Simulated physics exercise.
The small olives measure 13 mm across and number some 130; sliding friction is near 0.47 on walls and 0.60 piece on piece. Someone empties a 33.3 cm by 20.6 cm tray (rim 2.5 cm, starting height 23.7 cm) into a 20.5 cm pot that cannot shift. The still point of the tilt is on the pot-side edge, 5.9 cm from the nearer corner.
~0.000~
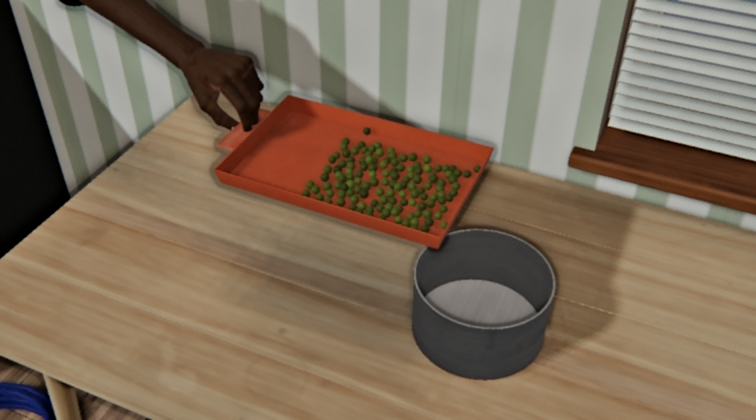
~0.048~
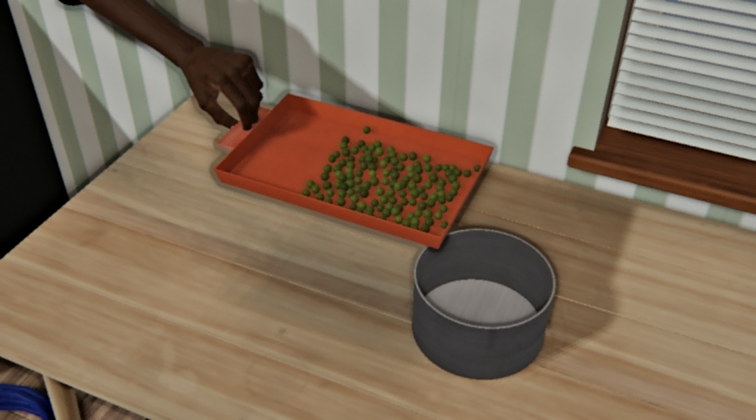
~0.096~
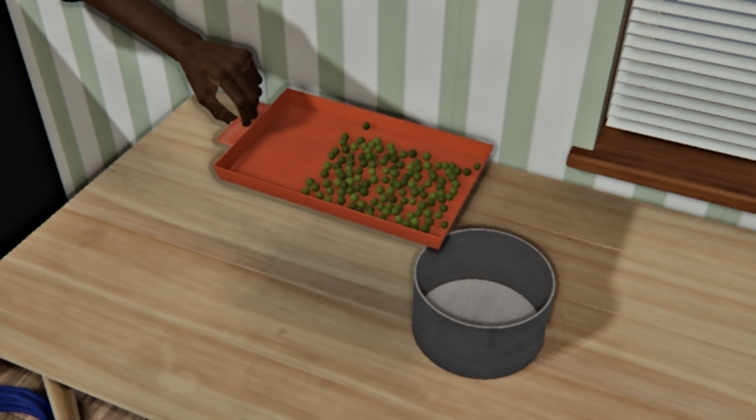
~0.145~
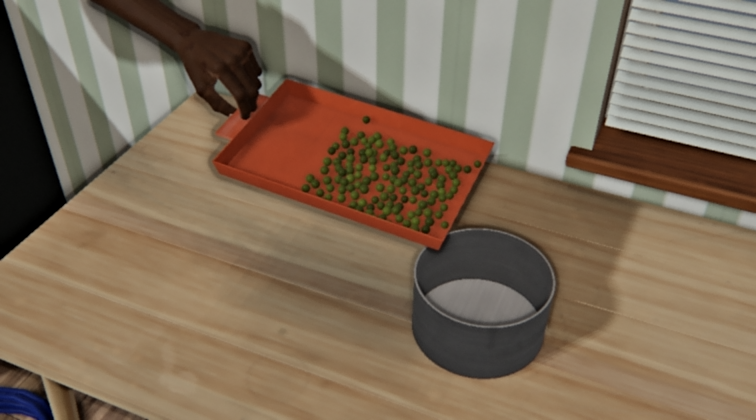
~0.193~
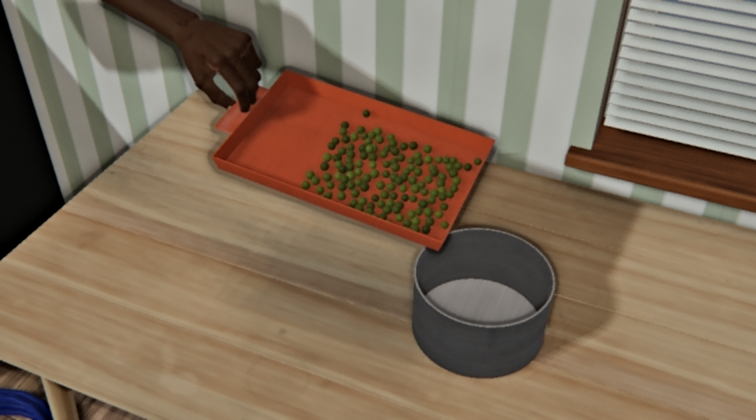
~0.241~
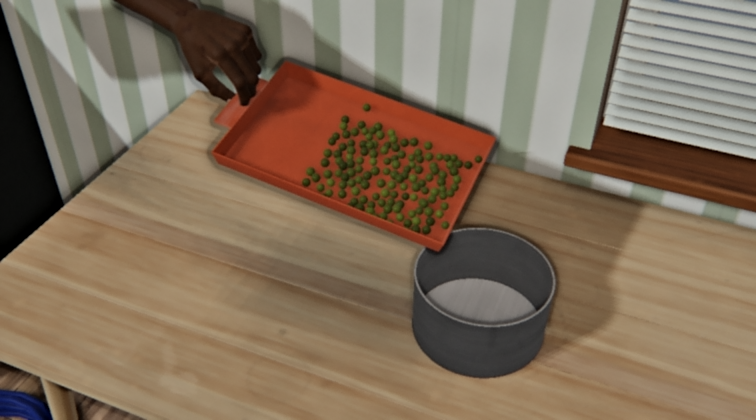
On a wooden table, a hand slowly tilts an orange tray of small olives beside a gray pot.
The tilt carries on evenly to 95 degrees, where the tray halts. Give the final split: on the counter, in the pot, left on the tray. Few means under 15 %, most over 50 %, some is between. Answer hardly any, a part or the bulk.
On the counter: The bulk; in the pot: A part; left on the tray: Hardly any.
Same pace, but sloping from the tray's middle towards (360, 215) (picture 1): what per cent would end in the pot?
Some 10 per cent.
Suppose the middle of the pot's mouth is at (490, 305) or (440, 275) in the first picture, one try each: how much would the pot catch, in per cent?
Some 80 and 50 per cent.
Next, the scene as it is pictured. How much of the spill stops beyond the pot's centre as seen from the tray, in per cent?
Some 50 per cent.
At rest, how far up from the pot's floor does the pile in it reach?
About 1.5 cm.
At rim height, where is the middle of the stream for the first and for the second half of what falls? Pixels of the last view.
At about (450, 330), then at (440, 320).
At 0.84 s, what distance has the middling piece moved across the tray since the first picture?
Roughly 3 cm.
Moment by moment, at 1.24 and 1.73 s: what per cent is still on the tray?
About 100, 20.
After 0.84 s, tilt 51 degrees; the tray holds 100 %, the pot 0 %.
Then, at 1.24 s, tilt 77 degrees; the tray holds 100 %, the pot 0 %.
Then, at 1.73 s, tilt 95 degrees; the tray holds 20 %, the pot 15 %.
At rest (2.9 s), counter 75 %, pot 25 %, tray 0 %.
